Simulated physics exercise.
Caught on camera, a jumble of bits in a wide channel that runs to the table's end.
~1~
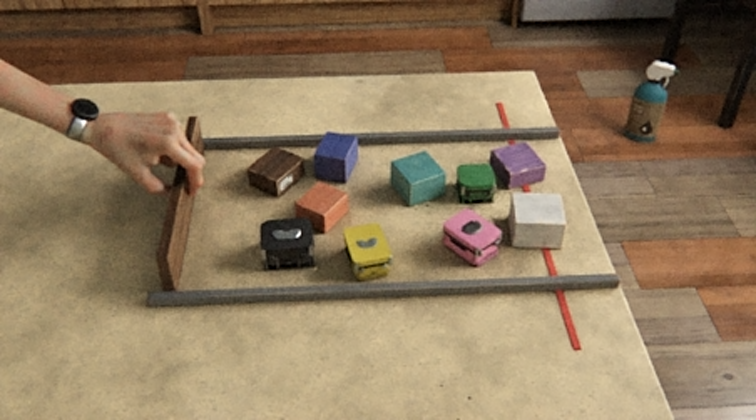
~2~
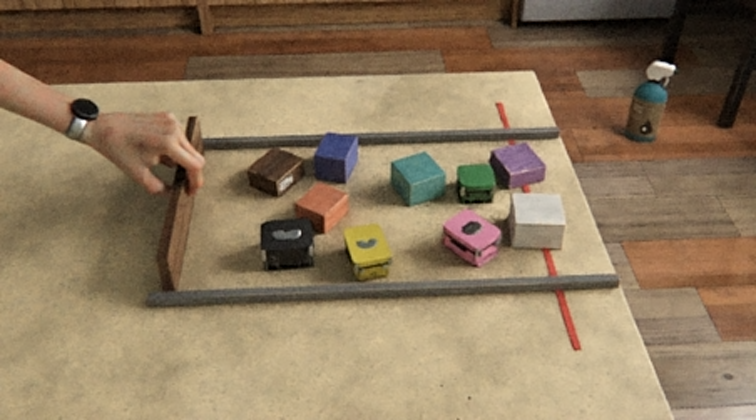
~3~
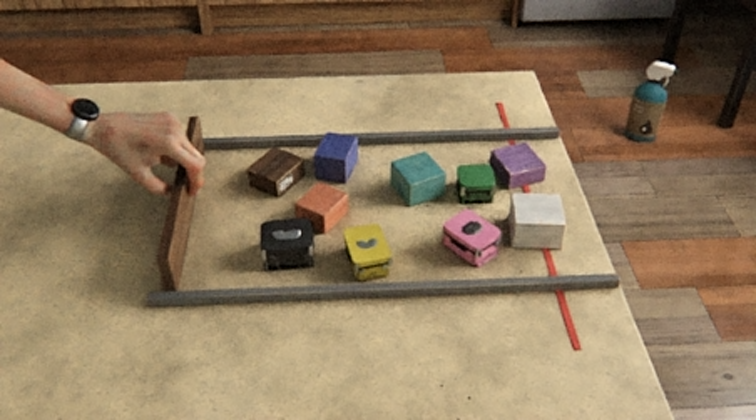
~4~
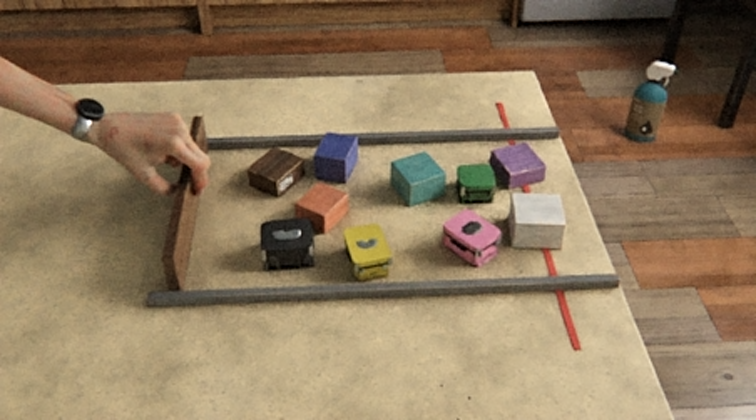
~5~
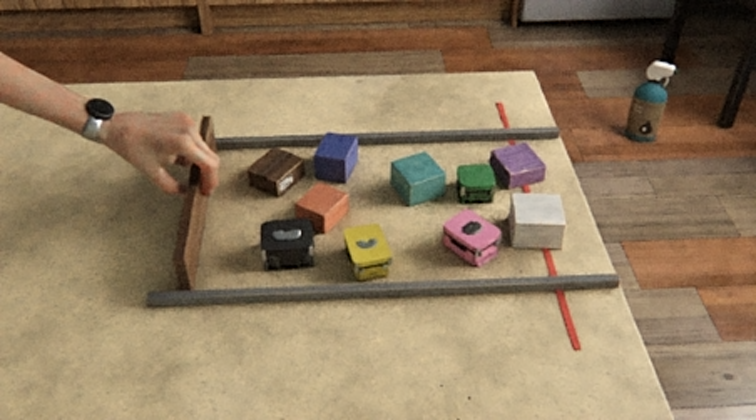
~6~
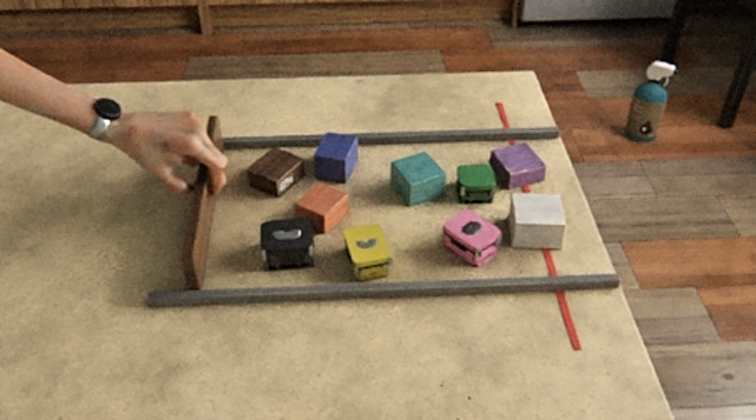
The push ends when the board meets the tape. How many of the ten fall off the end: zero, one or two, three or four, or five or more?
As it turns out, the number that fall off is five or more.
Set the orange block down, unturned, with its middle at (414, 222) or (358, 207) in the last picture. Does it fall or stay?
Place by place, it is kept; survives.
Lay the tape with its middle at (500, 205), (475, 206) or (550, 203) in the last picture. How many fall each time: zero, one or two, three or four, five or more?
In that order: 3 or 4; 1 or 2; 5 or more.
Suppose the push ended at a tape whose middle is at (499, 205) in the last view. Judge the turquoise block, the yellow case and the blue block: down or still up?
The turquoise block stays on, the yellow case does not fall, the blue block stays on.
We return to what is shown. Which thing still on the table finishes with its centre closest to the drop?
The turquoise block ends nearest.
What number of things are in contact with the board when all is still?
The number is 3.
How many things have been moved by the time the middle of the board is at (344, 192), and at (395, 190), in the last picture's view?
The counts are 5 and 9.
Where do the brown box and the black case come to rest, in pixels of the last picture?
Near (537, 154) and (571, 235).
Soon after, none off yet; purple block at rest near (517, 165); white block at rest near (536, 221); green case at rest near (475, 185).
In the end, the number that fall off is five or more; gone, blue block, yellow case, pink case, green case, white block and purple block.
